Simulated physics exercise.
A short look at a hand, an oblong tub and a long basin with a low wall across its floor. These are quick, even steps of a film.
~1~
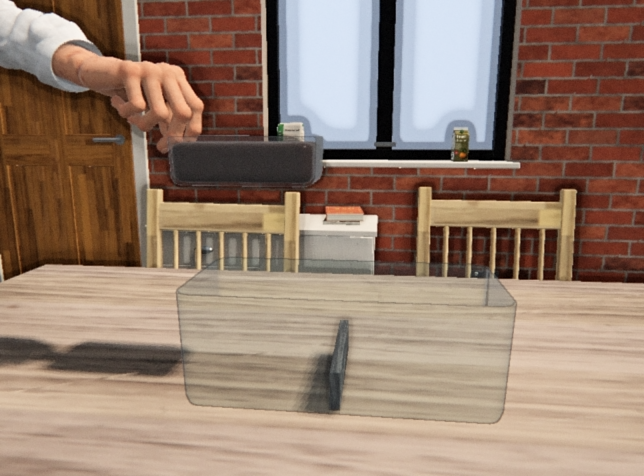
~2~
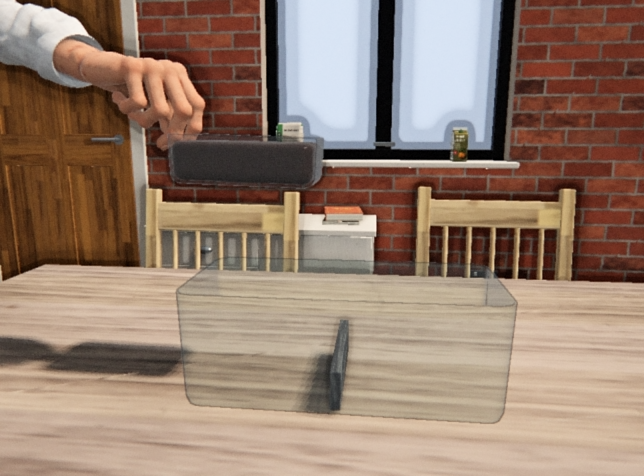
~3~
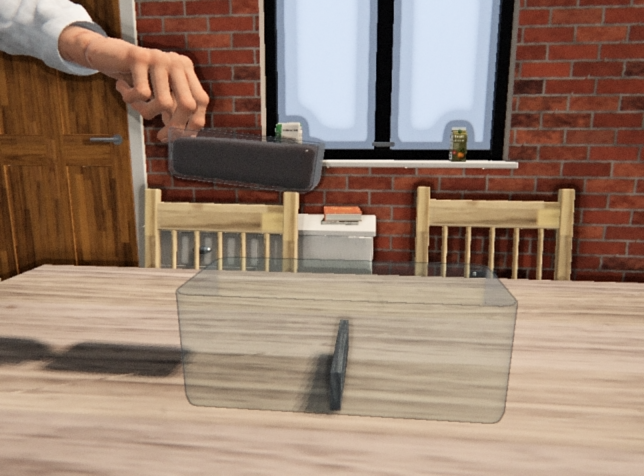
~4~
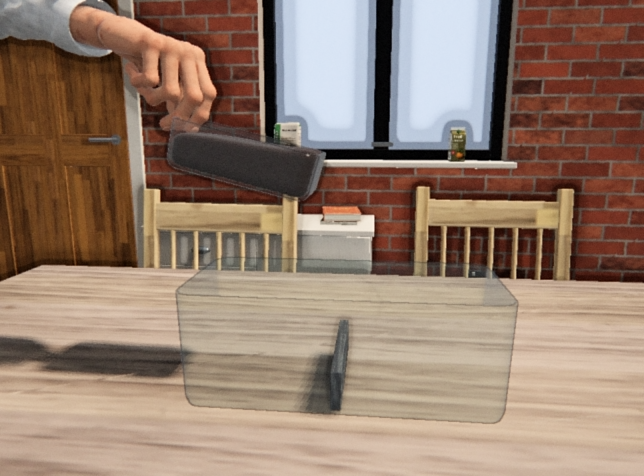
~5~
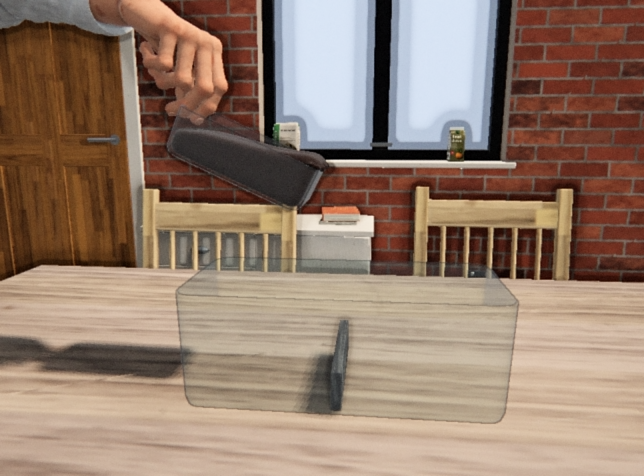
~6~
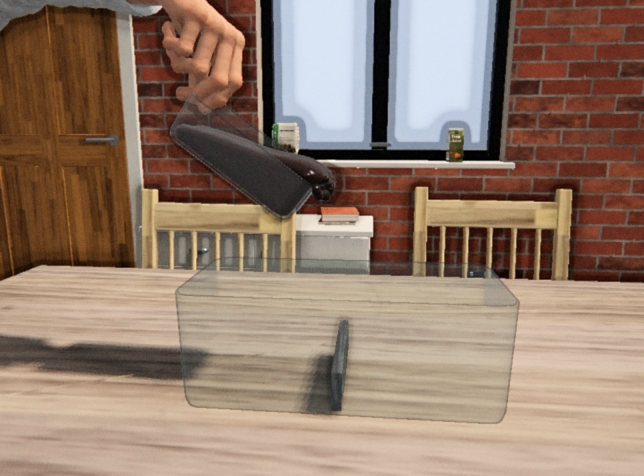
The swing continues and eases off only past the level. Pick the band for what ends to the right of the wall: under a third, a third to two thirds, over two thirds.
It comes to over two thirds.
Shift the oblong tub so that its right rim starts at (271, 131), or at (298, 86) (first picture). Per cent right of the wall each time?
Near 15 % and 75 %.
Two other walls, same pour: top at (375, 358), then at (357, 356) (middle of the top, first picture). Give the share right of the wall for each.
Near 35 % and 60 %.
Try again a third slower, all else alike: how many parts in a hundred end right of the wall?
Roughly 80 in a hundred.
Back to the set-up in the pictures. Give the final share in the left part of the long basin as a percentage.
About 25 per cent.
A moment on, the oblong tub is tipped right over and 4 per cent is still to pour, 8 is left of the wall and 68 right of it.
Next, the oblong tub is tipped right over and 0 per cent is still to pour, 18 is left of the wall and 78 right of it.
Then the oblong tub is tipped right over and 0 per cent is still to pour, 22 is left of the wall and 76 right of it.
Later the oblong tub is tipped right over and 0 per cent is still to pour, 23 is left of the wall and 76 right of it.
At rest 23 per cent lies left of the wall, 76 right of it and 2 outside.
